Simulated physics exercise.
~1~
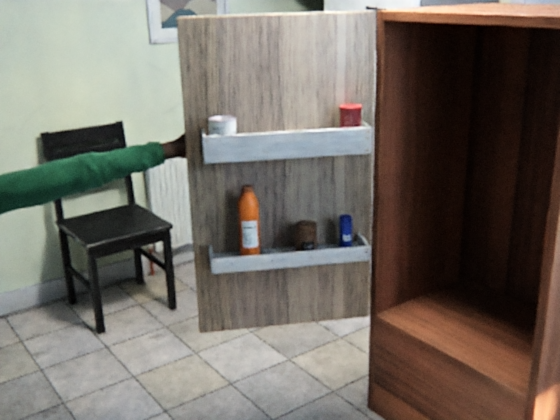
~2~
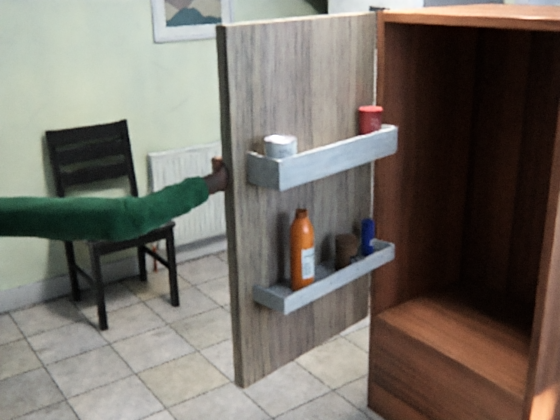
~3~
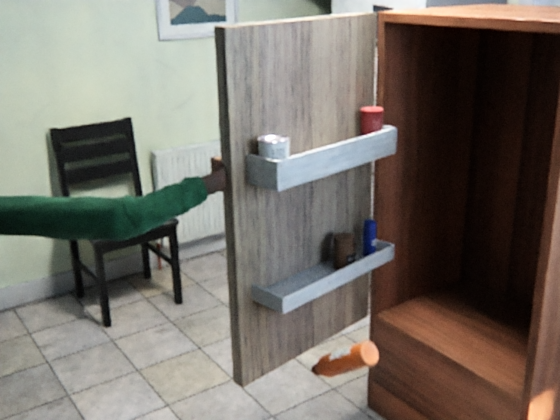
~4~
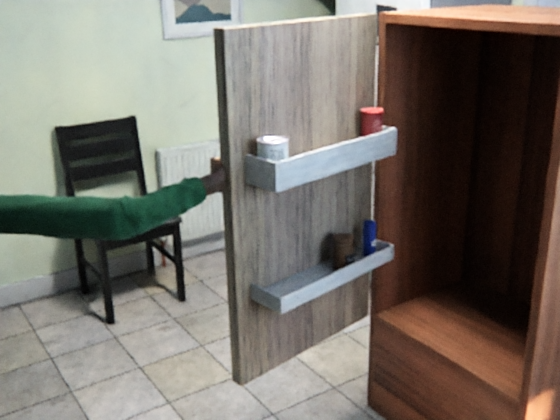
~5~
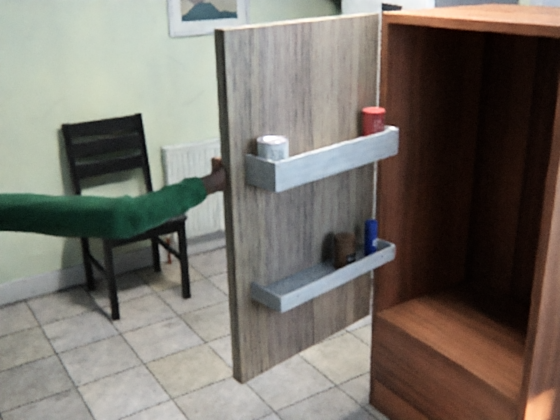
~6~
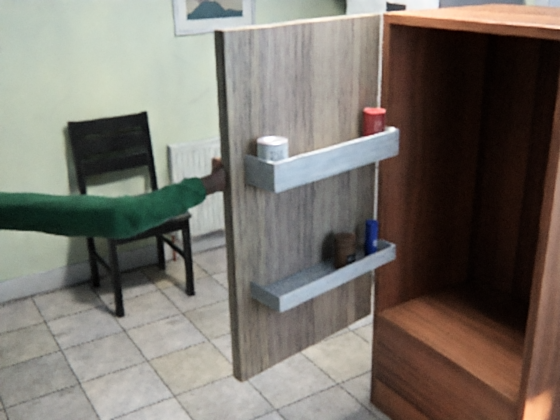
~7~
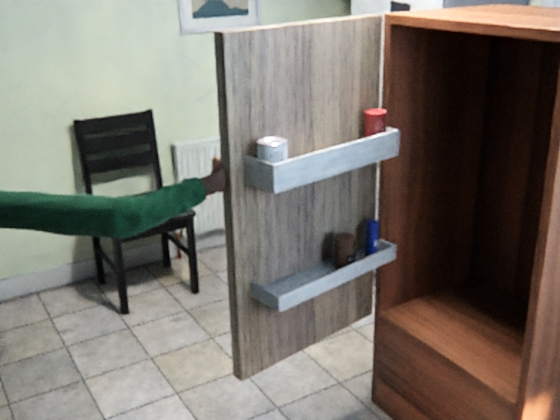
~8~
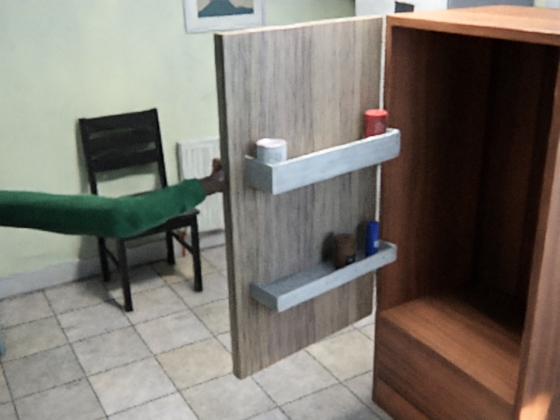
The clip opens on a wooden cupboard door standing wide open, with a white tin and a red tin on its upper rack and an orange bottle, a brown jar and a blue shaker on the lower one. An arm in a green sleeve swings the door partway toward closing. The door stops, still open, and the orange bottle leaves the lower rack and drops below it, tipping over. It then passes out of sight. The other four items stay in their racks, with the hand still at the door's edge.
